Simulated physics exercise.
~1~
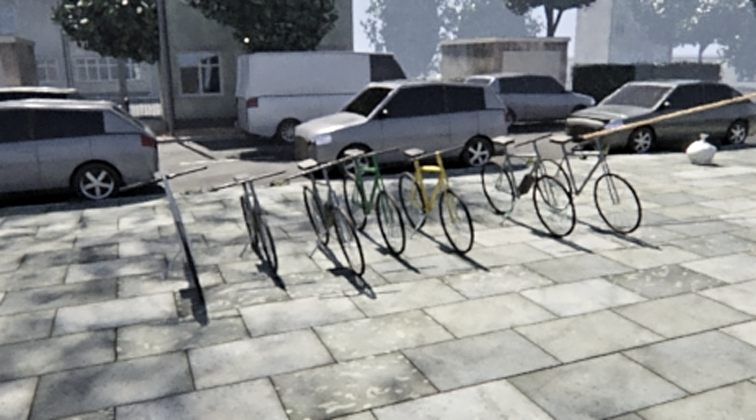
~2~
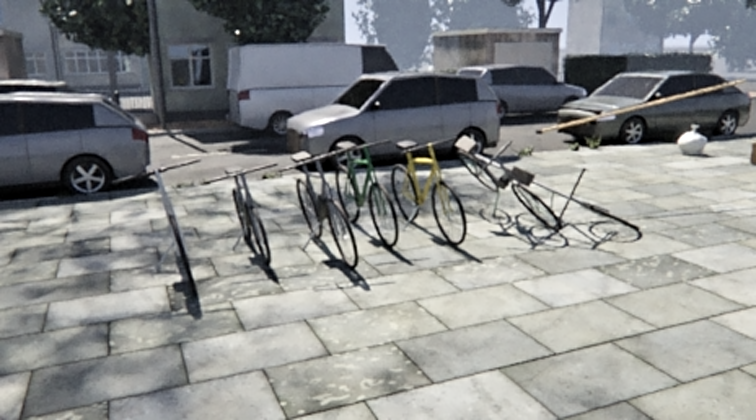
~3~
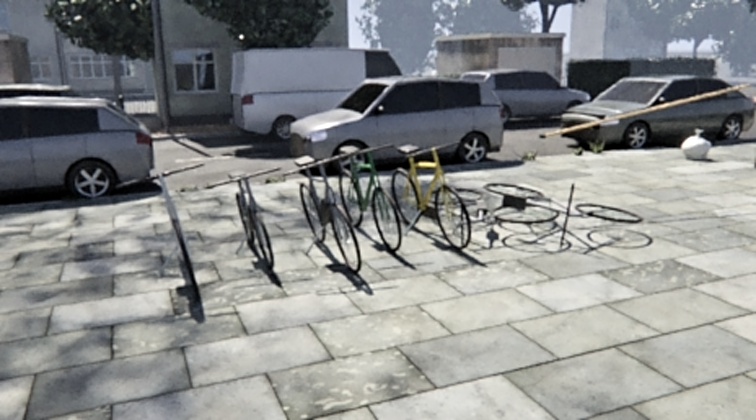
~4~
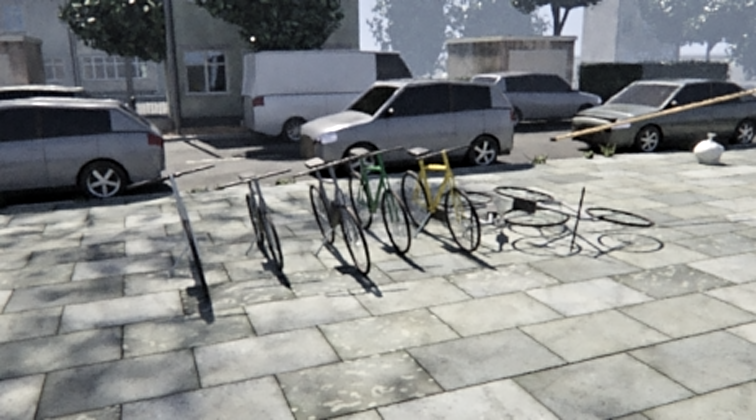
We see a row of bicycles on paving beside parked cars as a long pole at the right shifts left and the two rightmost bicycles topple, ending nearly flat on the ground, while the yellow one, the green one and the others to the left stay standing.
